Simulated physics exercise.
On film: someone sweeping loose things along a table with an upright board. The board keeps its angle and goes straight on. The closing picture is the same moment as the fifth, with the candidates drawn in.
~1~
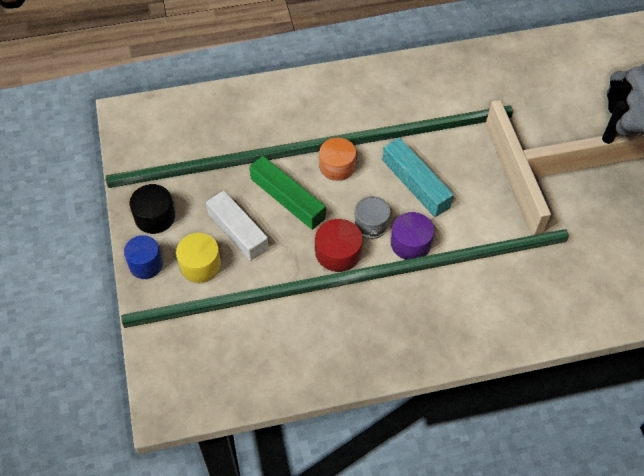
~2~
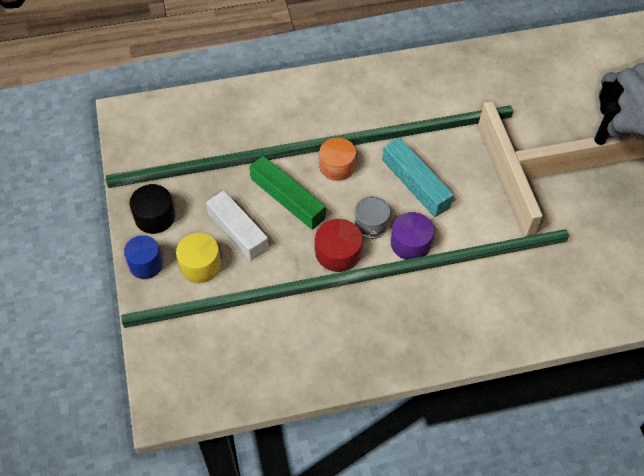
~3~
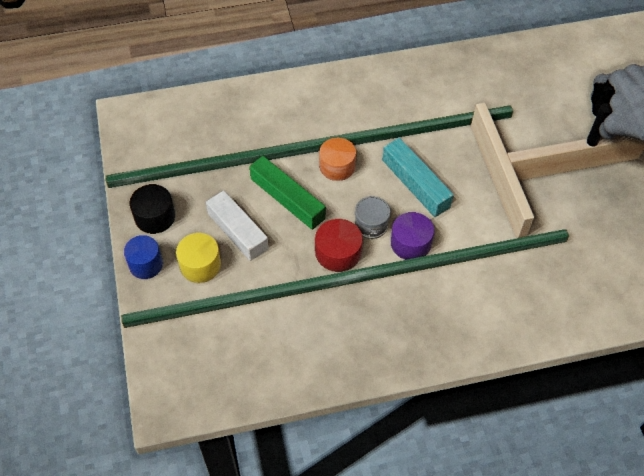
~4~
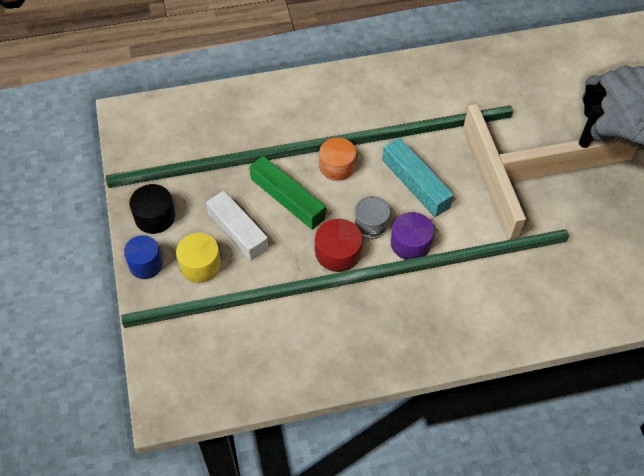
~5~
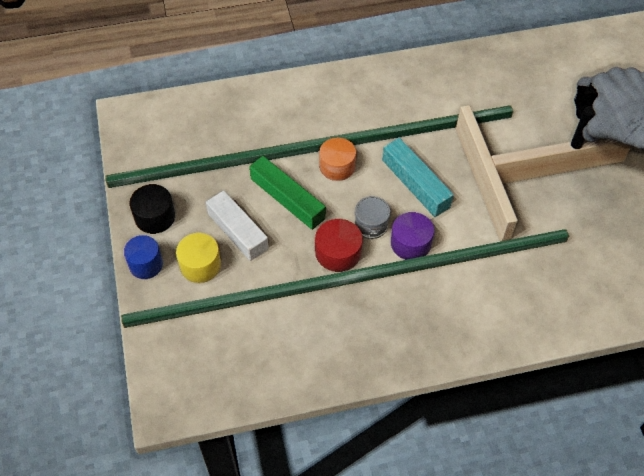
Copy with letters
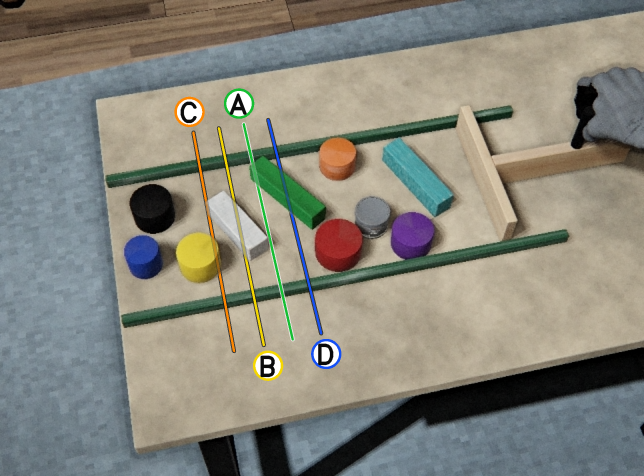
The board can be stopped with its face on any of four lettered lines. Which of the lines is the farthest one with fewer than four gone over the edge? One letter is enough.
C is the last line within the limit.
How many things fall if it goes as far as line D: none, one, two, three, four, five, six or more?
By then, none.
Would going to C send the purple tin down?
By then, no.
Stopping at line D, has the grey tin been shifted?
By then, yes.
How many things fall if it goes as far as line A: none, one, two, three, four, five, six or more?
By then, none.
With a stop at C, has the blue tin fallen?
Yes.
On the marked copy, A at (266, 223); B at (240, 228); C at (212, 233); D at (293, 218).
With C. Early on, board (391, 178); purple tin (379, 244); orange tin (333, 161).
Further on, board (292, 196); black tin (148, 207); yellow tin (184, 267).
At the end, board (213, 211); blue tin over the edge; black tin over the edge; three fallen.
As for the rest, A is within the limit but short; B is within the limit but short; D is within the limit but short.
